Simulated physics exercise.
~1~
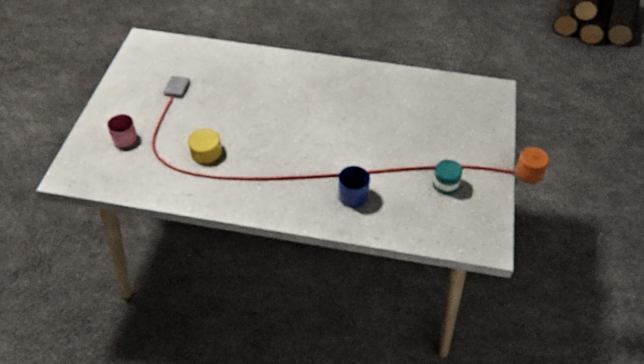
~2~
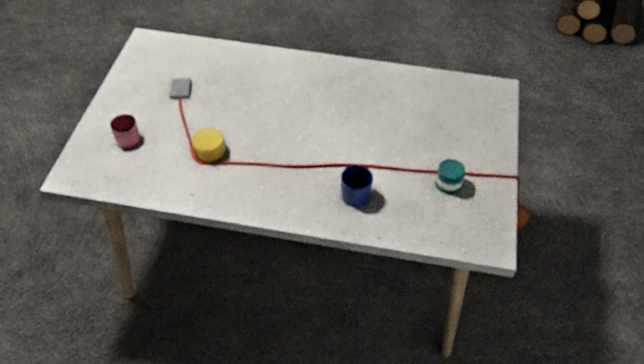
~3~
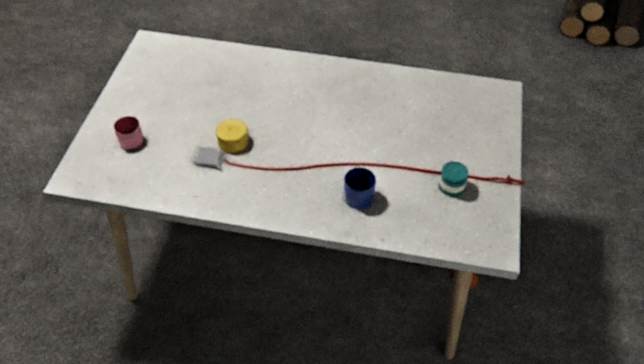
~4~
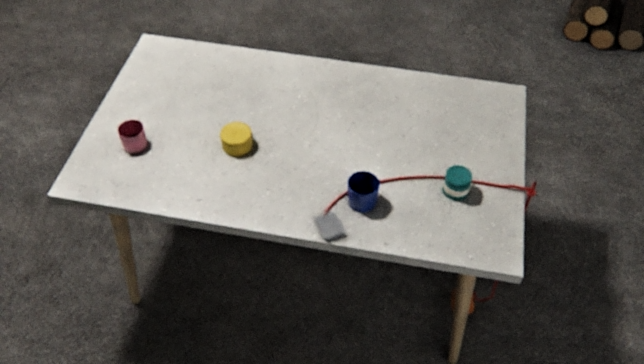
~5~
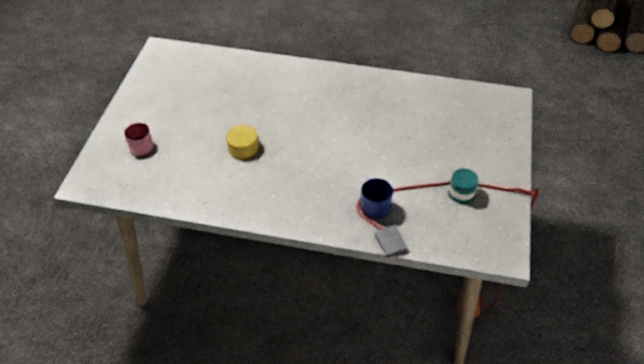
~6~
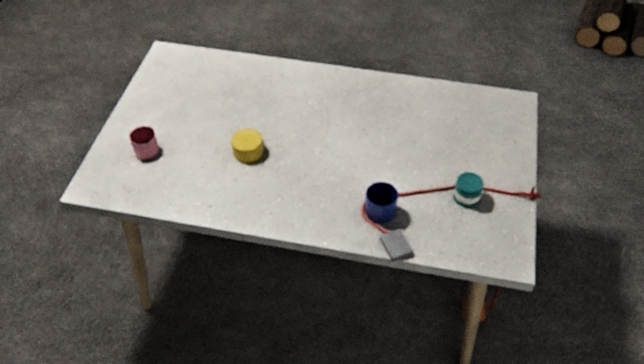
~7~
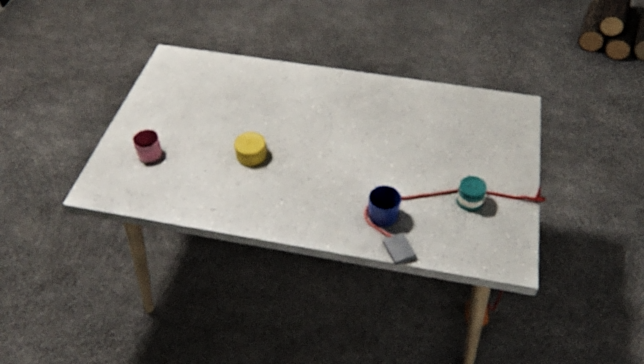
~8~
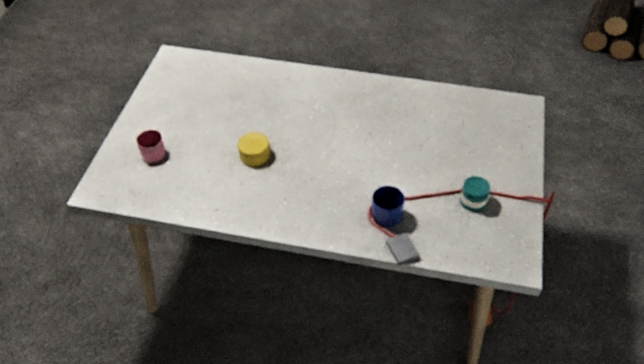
A pale table held several small containers and a grey phone tied by a red cord to an orange cylinder, which dropped off the right edge, dragging the phone past the nudged yellow tub until it stopped below the blue mug, cord hooked around it.
